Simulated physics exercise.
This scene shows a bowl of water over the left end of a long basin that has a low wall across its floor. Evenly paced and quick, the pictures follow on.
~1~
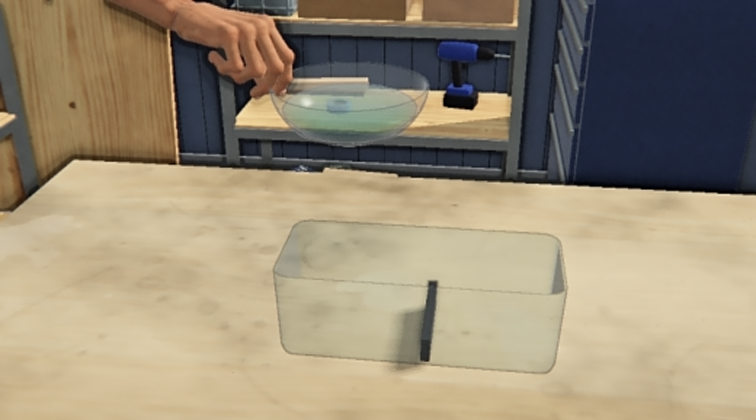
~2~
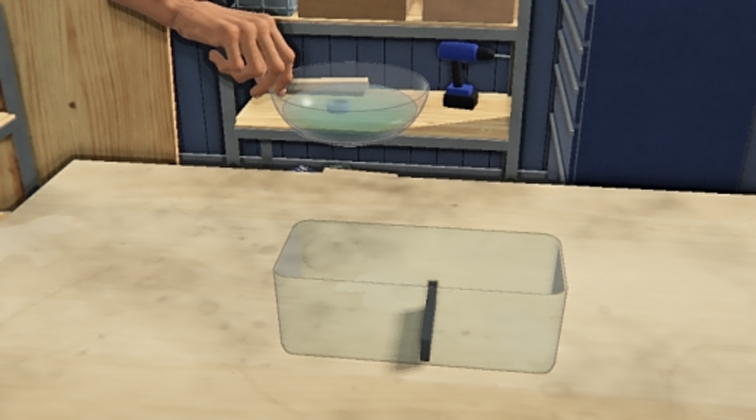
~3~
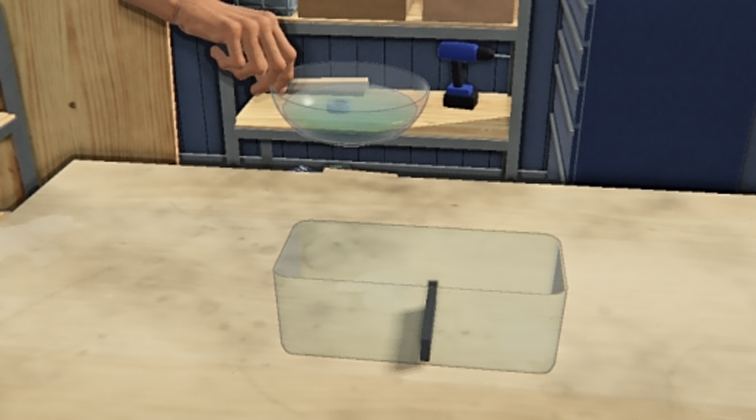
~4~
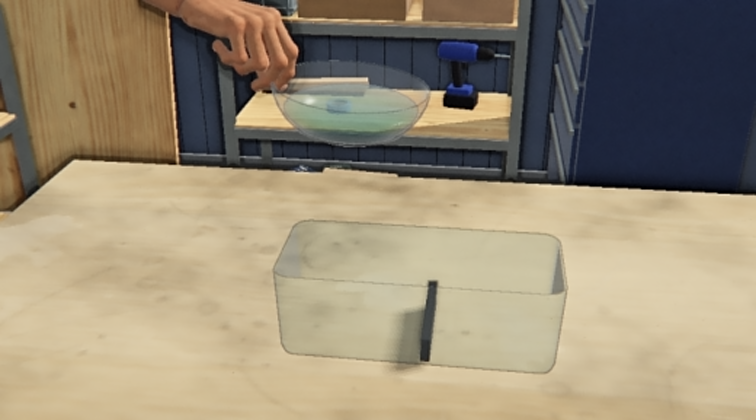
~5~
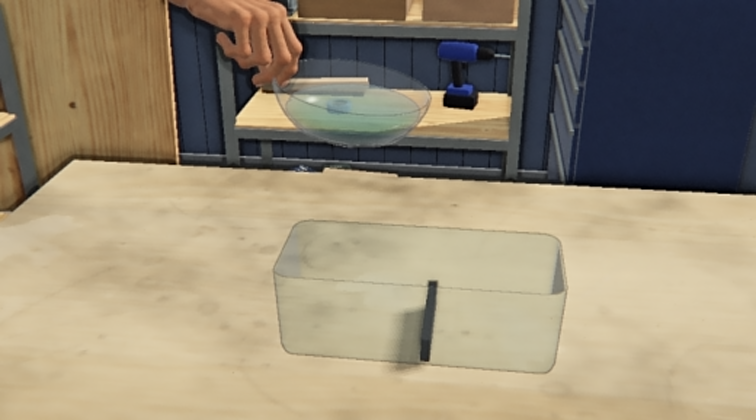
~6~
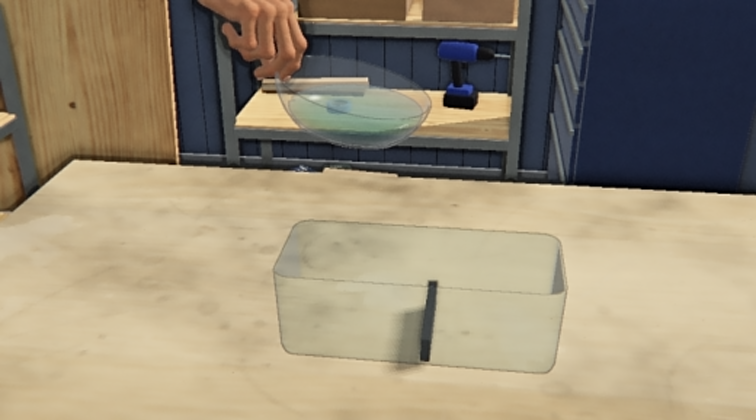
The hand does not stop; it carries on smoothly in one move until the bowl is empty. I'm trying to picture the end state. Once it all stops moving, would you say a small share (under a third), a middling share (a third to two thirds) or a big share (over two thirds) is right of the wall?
A big share, over two thirds.
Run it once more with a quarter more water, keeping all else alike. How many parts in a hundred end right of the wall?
Something like 80 per cent, give or take.
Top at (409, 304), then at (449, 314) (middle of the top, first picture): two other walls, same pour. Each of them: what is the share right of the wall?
Try one about 90 %, try two about 70 %.
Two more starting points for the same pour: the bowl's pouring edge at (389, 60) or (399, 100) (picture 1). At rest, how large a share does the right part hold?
Result, first then second: About 60 % and about 65 %.
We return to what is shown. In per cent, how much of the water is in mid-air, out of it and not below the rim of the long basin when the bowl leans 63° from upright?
I'd say some 50 per cent.
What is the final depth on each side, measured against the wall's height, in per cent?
Left part: 10 per cent, right part: 60 per cent.
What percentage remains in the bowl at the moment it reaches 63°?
About 30 %.
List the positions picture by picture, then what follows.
It leans 0°; its right rim is at (428, 90); the water meets the walls at (283, 101) and (419, 106); the long basin's rim runs from (285, 247) to (563, 265); the wall's top is at (429, 310), in the first frame.
It leans 1°; its right rim is at (428, 91); the water meets the walls at (283, 100) and (418, 106), in the second frame.
It leans 2°; its right rim is at (429, 93); the water meets the walls at (284, 99) and (419, 107), in the third frame.
It leans 5°; its right rim is at (429, 96); the water meets the walls at (285, 98) and (420, 109), in the fourth frame.
It leans 9°; its right rim is at (430, 101); the water meets the walls at (287, 96) and (423, 110), in the fifth frame.
It leans 13°; its right rim is at (430, 108); the water meets the walls at (290, 97) and (425, 111), in the sixth frame.
A moment on, the tilt is 63° and 31 per cent is still to pour, 0 is left of the wall and 17 right of it.
Next, the tilt is 92° and 1 per cent is still to pour, 12 is left of the wall and 79 right of it.
Then the tilt is 95° and 0 per cent is still to pour, 18 is left of the wall and 80 right of it.
Later the tilt is 95° and 0 per cent is still to pour, 18 is left of the wall and 80 right of it.
In the end 18 per cent lies left of the wall, 80 right of it and 1 outside.
